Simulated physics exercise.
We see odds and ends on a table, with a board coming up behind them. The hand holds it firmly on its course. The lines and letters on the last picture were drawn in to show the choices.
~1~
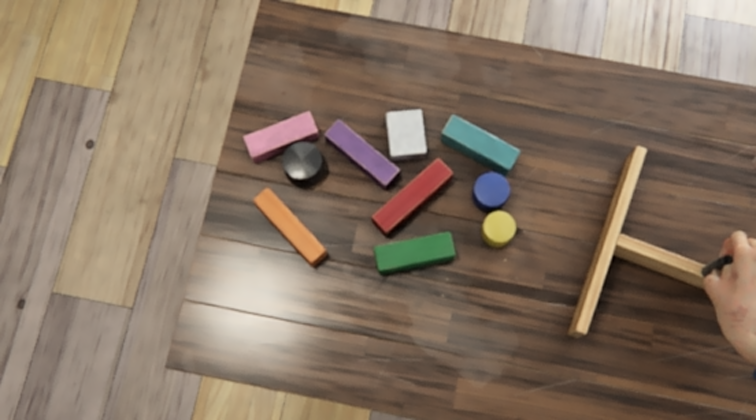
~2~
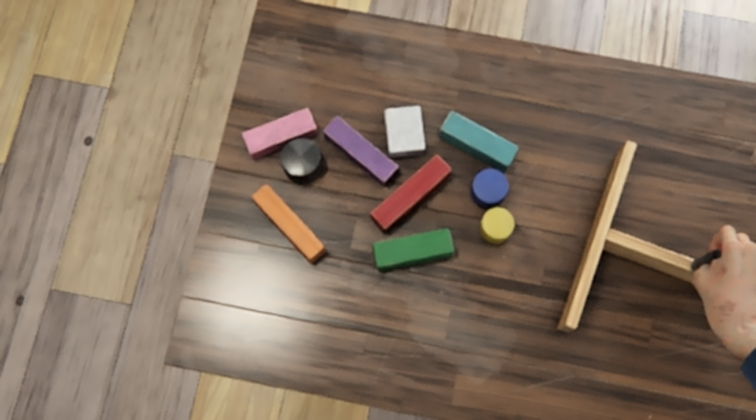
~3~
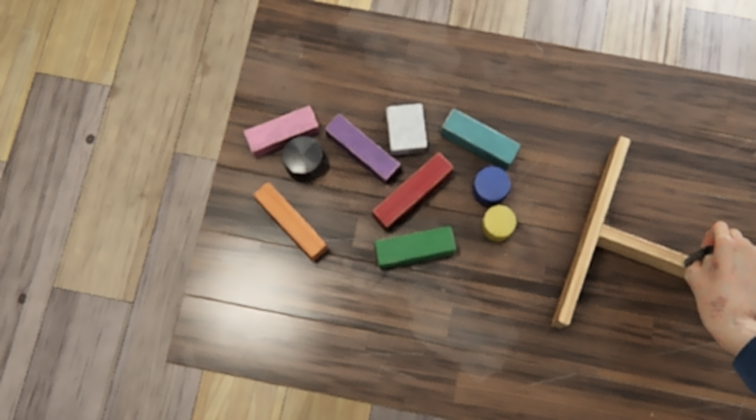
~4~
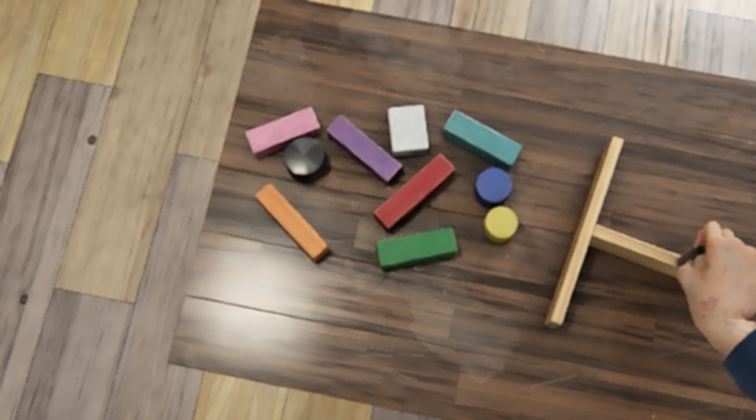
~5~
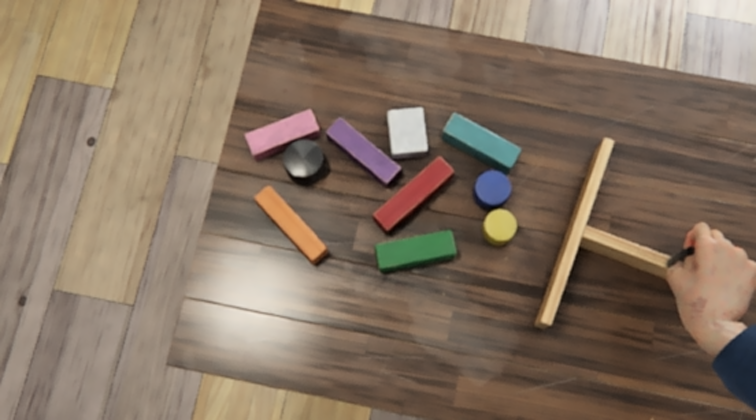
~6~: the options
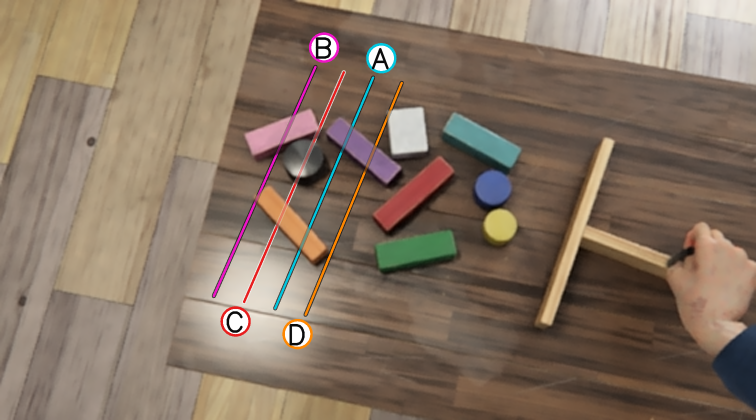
A T-shaped wooden board, gripped at its stem by a hand at the right edge, lies on a dark wooden table seen from above, with pale plank flooring around it. To its left sit pink, purple, red, orange, green and turquoise bars, a white block, and black, blue and yellow round pieces. The hand slides the board slowly leftward while the scattered objects stay put and the view shifts very slightly.
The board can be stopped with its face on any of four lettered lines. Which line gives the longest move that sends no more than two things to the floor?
No farther than C.
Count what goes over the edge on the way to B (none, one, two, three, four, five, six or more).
Four.
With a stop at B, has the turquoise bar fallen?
No.
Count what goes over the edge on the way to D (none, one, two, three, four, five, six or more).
In all, none.
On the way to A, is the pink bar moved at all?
Yes.
On the copy, A at (326, 189); B at (266, 178); C at (296, 183); D at (355, 195).
On C. First, board (475, 209); turquoise bar (454, 137); white block (398, 132).
Then, board (374, 189); pink bar (272, 125); black tin (282, 162).
Finally, board (297, 174); pink bar over the edge; black tin over the edge; two fallen.
By contrast, A is within the limit but short; B drops four; D is within the limit but short.
